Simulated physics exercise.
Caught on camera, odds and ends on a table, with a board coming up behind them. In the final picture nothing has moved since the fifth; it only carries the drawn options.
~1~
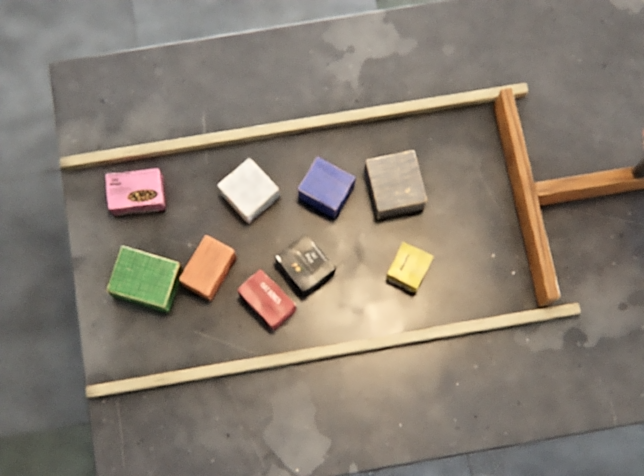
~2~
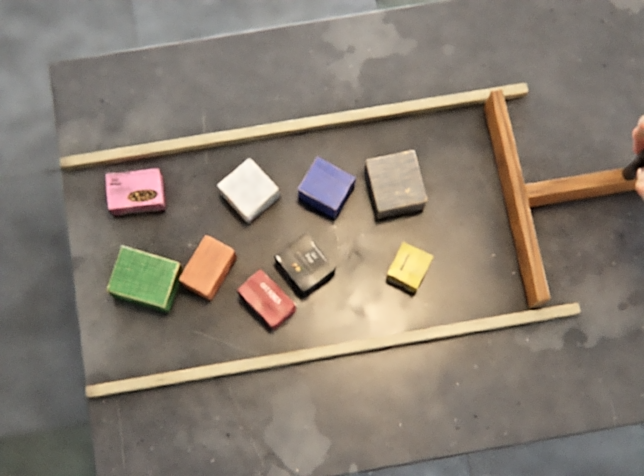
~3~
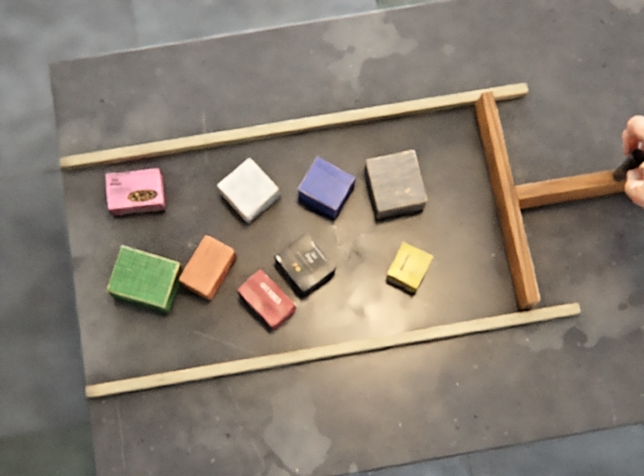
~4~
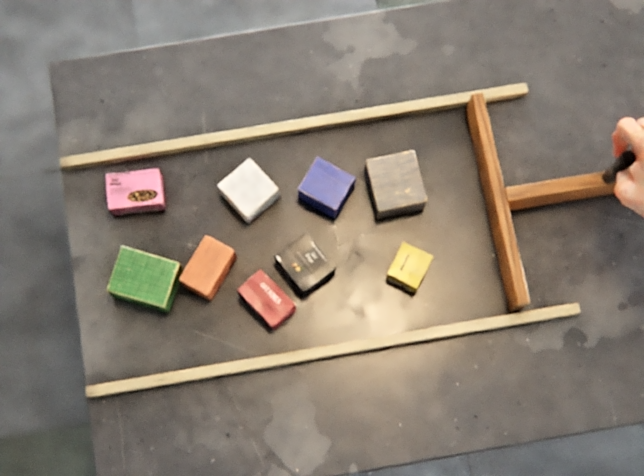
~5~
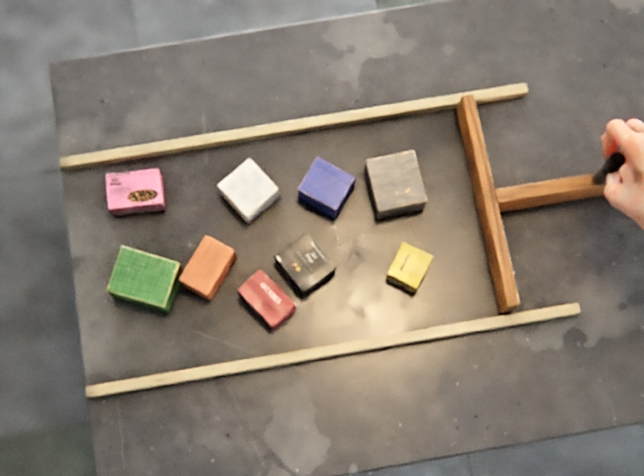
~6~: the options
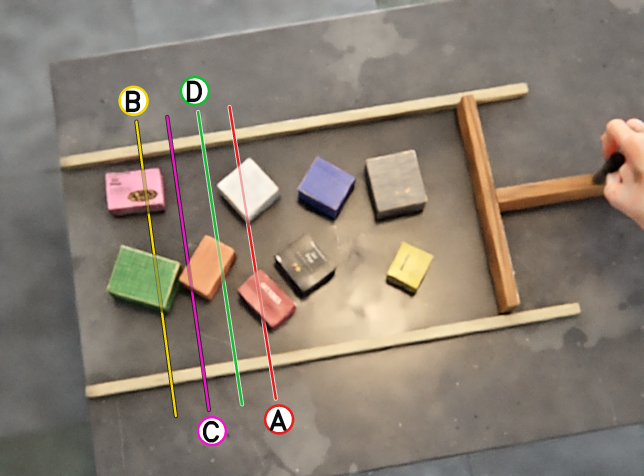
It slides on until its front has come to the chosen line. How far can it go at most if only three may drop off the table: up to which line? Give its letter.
B.
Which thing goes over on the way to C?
The pink packet goes over.
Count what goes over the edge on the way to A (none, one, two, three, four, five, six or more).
In all, none.
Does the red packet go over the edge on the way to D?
No.
On the copy, A at (252, 247); B at (155, 263); C at (187, 258); D at (219, 253).
On B. First, board (370, 217); white block (227, 193); yellow packet (356, 284).
Then, board (250, 237); green block (120, 275); pink packet (114, 188).
Finally, board (154, 253); green block over the edge; pink packet over the edge; two fallen.
By contrast, A is within the limit but short; C is within the limit but short; D is within the limit but short.
